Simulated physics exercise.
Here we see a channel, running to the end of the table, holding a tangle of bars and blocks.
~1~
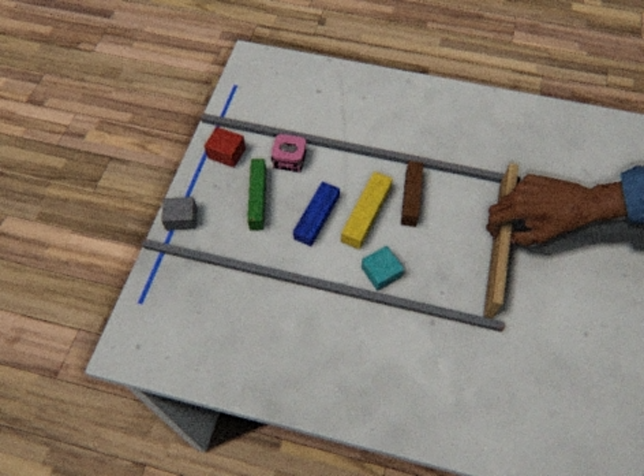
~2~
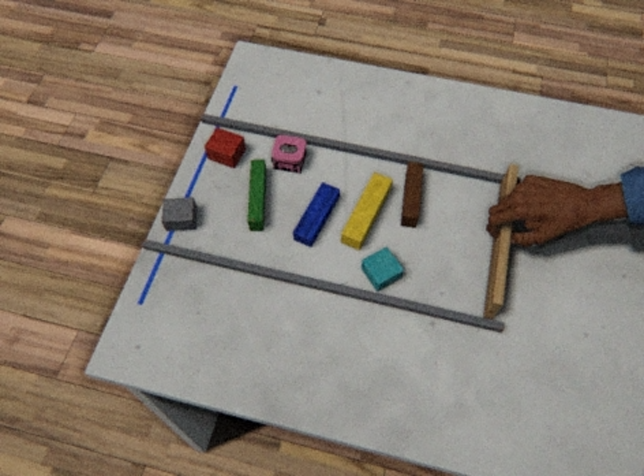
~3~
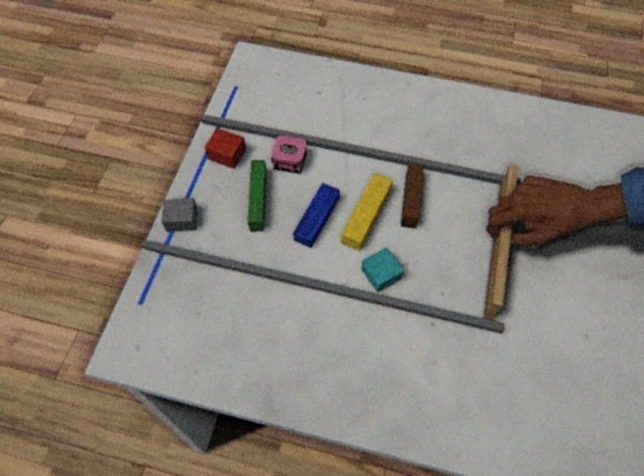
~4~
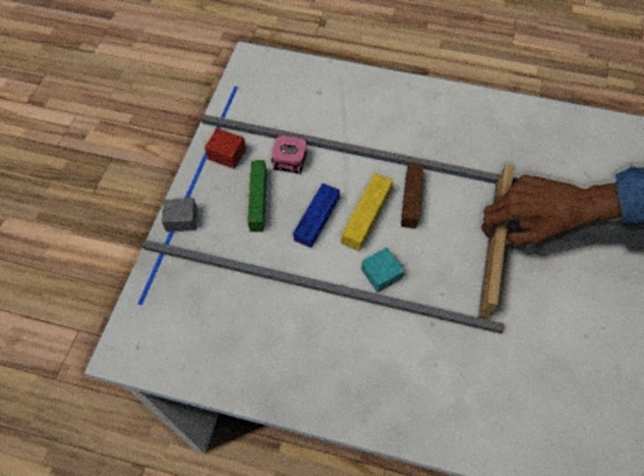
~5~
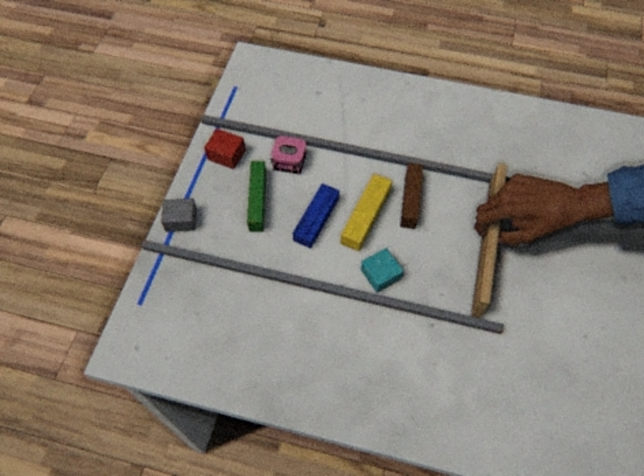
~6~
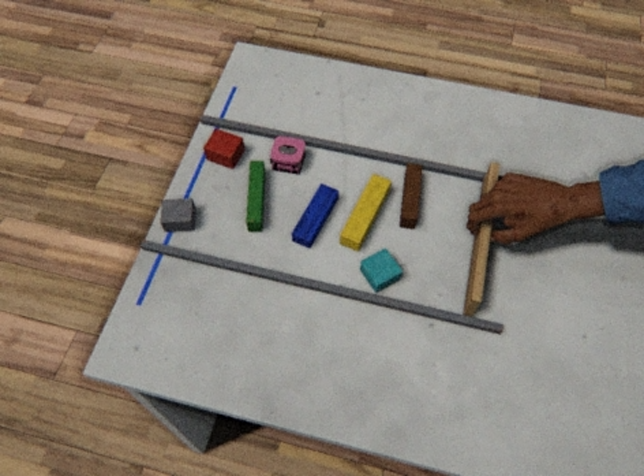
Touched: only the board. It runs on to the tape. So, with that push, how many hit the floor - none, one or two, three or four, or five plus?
I'd say five plus.
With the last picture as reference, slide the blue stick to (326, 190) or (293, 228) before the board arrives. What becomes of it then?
First place: It goes off the edge; second place: It goes off the edge.
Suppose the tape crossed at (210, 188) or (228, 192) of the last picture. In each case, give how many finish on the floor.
In order, 5 and 3.
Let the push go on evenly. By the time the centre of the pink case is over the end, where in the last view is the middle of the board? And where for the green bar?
The middle is at (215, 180) when it's the pink case, and at (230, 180) when it's the green bar.
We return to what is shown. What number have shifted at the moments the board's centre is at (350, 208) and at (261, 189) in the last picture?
I count 4 first and 8 after.
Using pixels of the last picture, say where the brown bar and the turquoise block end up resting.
They end up close to (196, 150) and (159, 217).
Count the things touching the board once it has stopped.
In total, 2.
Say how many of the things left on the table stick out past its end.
The tally is 1.
Soon after, none off yet; grey block at rest near (178, 215); red block at rest near (225, 149); green bar at rest near (256, 196).
After that, none off yet; grey block at rest near (178, 215); red block at rest near (225, 149); green bar displaced a little near (243, 194).
And then, none off yet; grey block tilting well over near (138, 227); red block tilting well over near (170, 152); green bar displaced about its own width near (171, 178).
In the end, the number that fall off is five or more; gone, yellow bar, blue stick, pink case, green bar, red block and grey block.
